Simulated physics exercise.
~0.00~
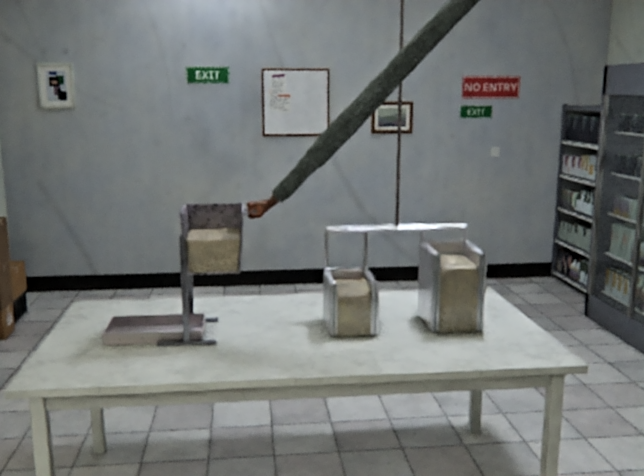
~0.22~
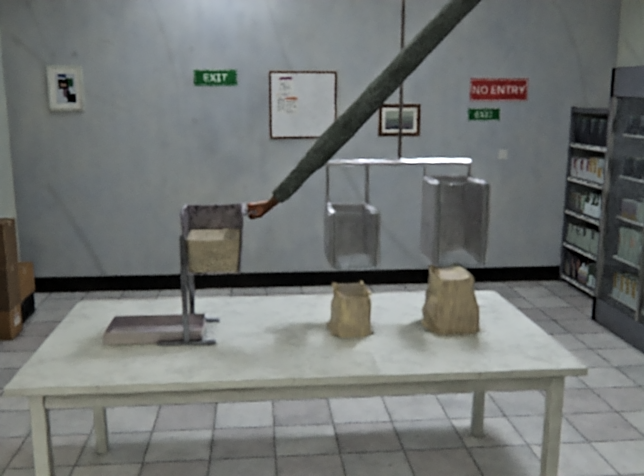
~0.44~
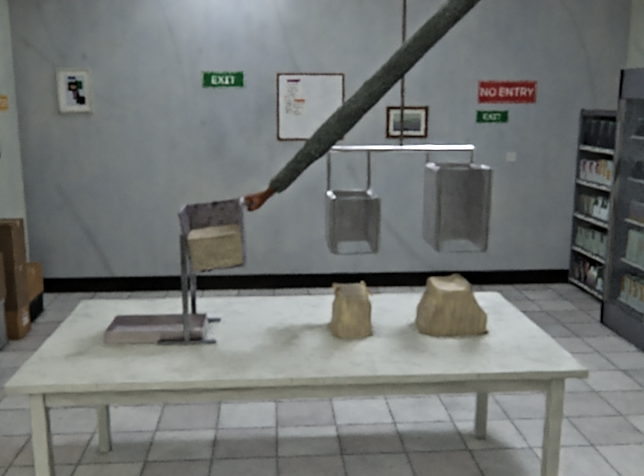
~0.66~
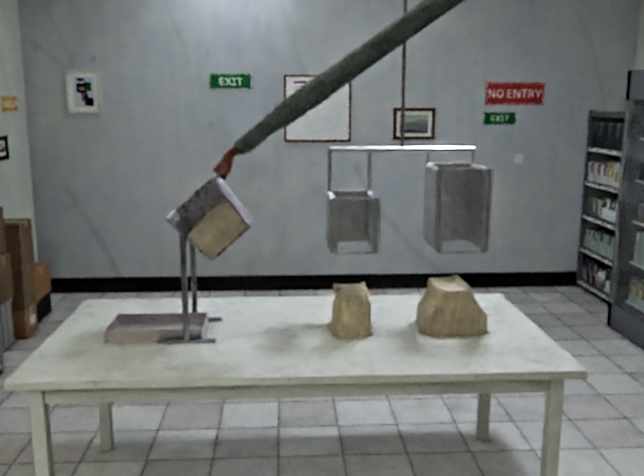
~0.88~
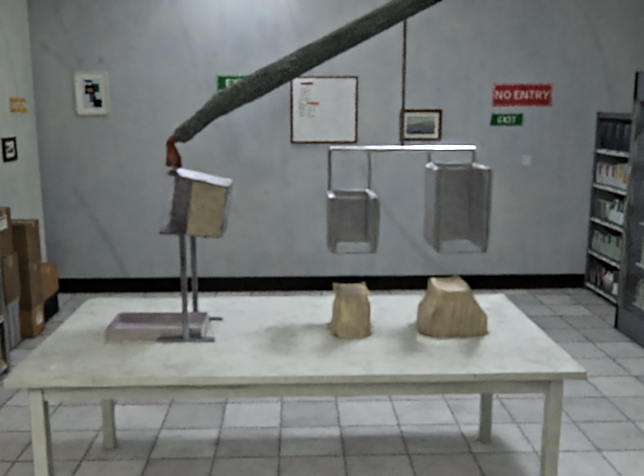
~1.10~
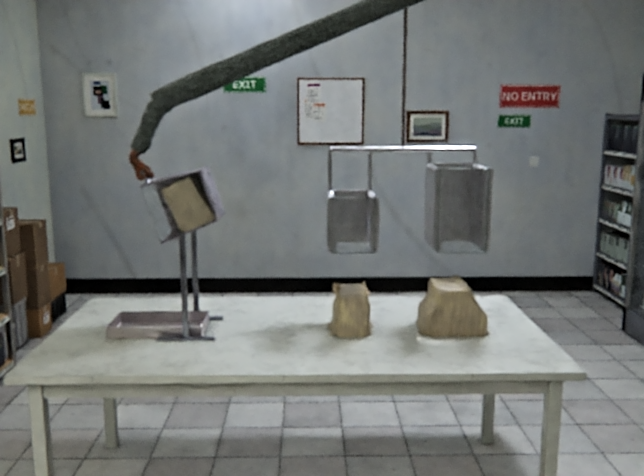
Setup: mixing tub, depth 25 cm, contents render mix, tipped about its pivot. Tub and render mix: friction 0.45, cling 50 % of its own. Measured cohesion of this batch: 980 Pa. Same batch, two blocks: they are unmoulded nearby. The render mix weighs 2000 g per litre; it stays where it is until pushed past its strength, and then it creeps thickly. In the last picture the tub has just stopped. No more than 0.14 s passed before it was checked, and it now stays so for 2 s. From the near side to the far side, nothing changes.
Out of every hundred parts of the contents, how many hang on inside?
Some 0 in every hundred.
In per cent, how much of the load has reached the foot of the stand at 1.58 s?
20 per cent.
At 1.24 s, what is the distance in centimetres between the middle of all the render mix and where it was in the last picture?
Some 7 cm.
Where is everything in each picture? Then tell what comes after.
In the first frame, handle-side rim at (242, 212), tilt 0 degrees; crest of the render mix at (229, 239); block heights 19 cm, 29 cm (left to right).
In the second frame, handle-side rim at (242, 213), tilt 0 degrees; crest of the render mix at (229, 239); block heights 19 cm, 26 cm (left to right).
In the third frame, handle-side rim at (238, 206), tilt 7 degrees; crest of the render mix at (236, 233); block heights 19 cm, 22 cm (left to right).
In the fourth frame, handle-side rim at (209, 180), tilt 42 degrees; crest of the render mix at (225, 203); block heights 19 cm, 22 cm (left to right).
In the fifth frame, handle-side rim at (166, 175), tilt 81 degrees; crest of the render mix at (196, 183); block heights 19 cm, 22 cm (left to right).
In the sixth frame, handle-side rim at (141, 188), tilt 108 degrees; crest of the render mix at (190, 178); block heights 19 cm, 22 cm (left to right).
After 1.24 s, the tub is at 108 degrees and holds 97 %.
After 1.41 s, the tub is at 108 degrees and holds 42 %.
After 1.58 s, the tub is at 108 degrees and holds 35 %.
After 1.75 s, the tub is at 108 degrees and holds 24 %.
After 3.10 s, the tub is at 108 degrees and holds 0 %.
